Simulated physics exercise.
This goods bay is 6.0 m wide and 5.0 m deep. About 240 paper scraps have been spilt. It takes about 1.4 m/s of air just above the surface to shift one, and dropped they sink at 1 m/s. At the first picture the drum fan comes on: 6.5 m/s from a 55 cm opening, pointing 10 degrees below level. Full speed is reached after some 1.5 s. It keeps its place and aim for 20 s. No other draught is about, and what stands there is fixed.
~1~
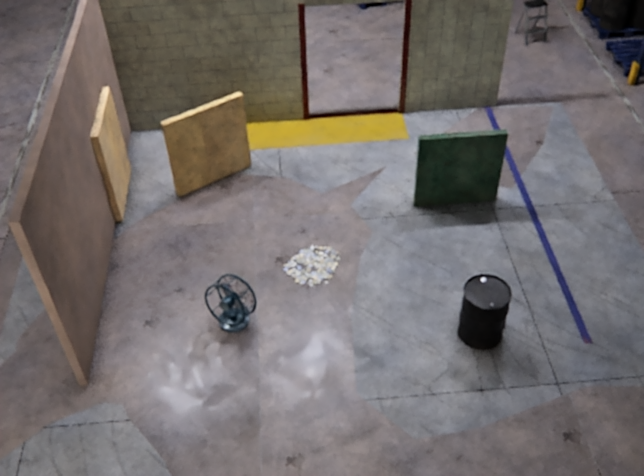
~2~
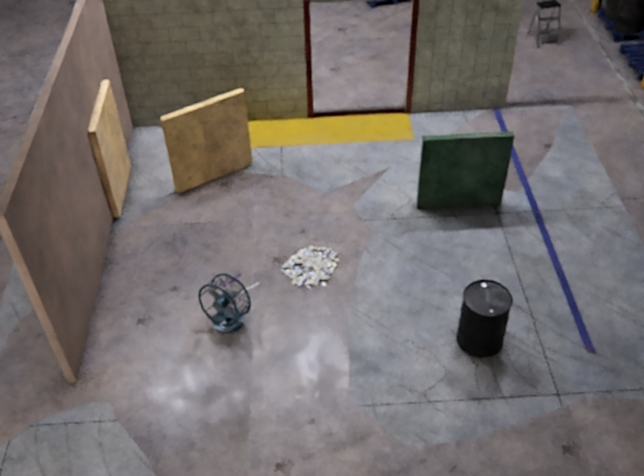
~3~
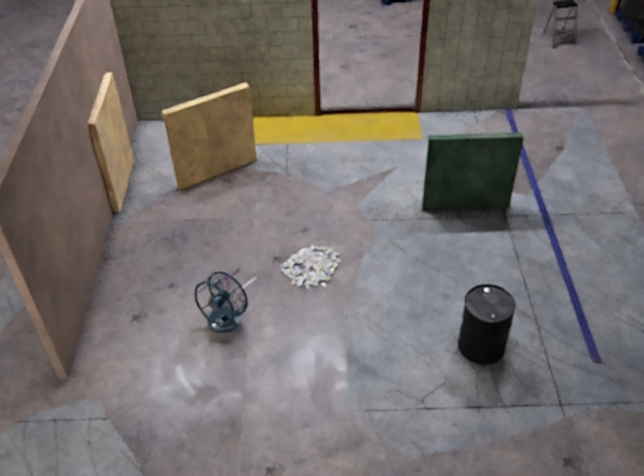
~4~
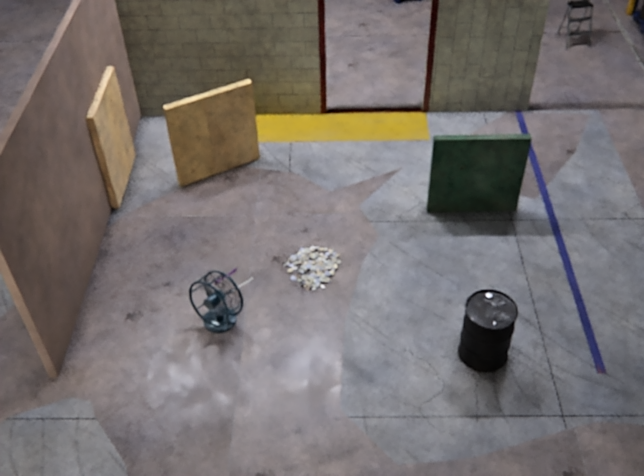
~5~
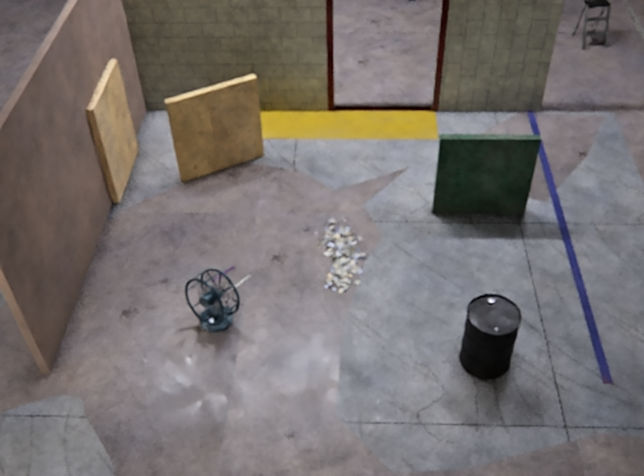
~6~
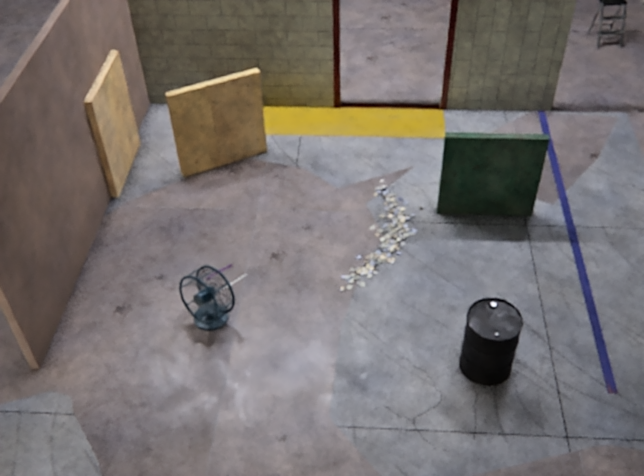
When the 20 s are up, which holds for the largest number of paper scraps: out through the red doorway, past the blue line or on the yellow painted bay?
It is blue that takes the most.
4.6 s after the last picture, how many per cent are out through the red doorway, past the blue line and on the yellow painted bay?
Roughly 0 % red, 40 % blue, 0 % yellow.
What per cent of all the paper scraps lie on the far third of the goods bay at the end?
About 1 %.
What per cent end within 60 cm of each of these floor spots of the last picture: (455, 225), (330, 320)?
In turn about 15 %, 0 %.
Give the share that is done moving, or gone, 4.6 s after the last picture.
Some 30 per cent.
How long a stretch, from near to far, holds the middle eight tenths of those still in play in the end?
Roughly 0.8 m.
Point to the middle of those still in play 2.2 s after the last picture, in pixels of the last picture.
Near (475, 216).
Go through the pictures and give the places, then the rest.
The middle of the paper scraps is near (312, 264), none has stirred yet and the mouth of the drum fan is at (231, 300), in the first frame.
The middle of the paper scraps is near (310, 264), none has stirred yet, the yellow painted bay is centred on (318, 131), the red doorway is centred on (360, 116) and the blue line is centred on (539, 210), in the second frame.
The middle of the paper scraps is near (311, 264), none has stirred yet, the top of a barrel is at (490, 302) and the top of a screen is at (206, 98), in the third frame.
The middle of the paper scraps is near (310, 265), the farthest in sight from the drum fan is at (338, 255) and about 20 % have left their places, in the fourth frame.
The middle of the paper scraps is near (343, 253), the farthest in sight from the drum fan is at (345, 220) and about 95 % have left their places, in the fifth frame.
The middle of the paper scraps is near (390, 237), the farthest in sight from the drum fan is at (381, 181) and all have left their places, in the sixth frame.
Then, 2.2 s after the last picture, 0 % are on the yellow painted bay, 0 % out through the red doorway and 22 % past the blue line; the middle of those still in play is near (475, 216); 12 % have settled or left.
Then, 4.6 s after the last picture, 0 % are on the yellow painted bay, 0 % out through the red doorway and 36 % past the blue line; the middle of those still in play is near (492, 217); 26 % have settled or left.
Then, 9.2 s after the last picture, 0 % are on the yellow painted bay, 0 % out through the red doorway and 45 % past the blue line; the middle of those still in play is near (502, 218); 43 % have settled or left.
Then, 18.2 s after the last picture, at the end, 0 % are on the yellow painted bay, 0 % out through the red doorway and 49 % past the blue line; the middle of those still in play is near (516, 220).
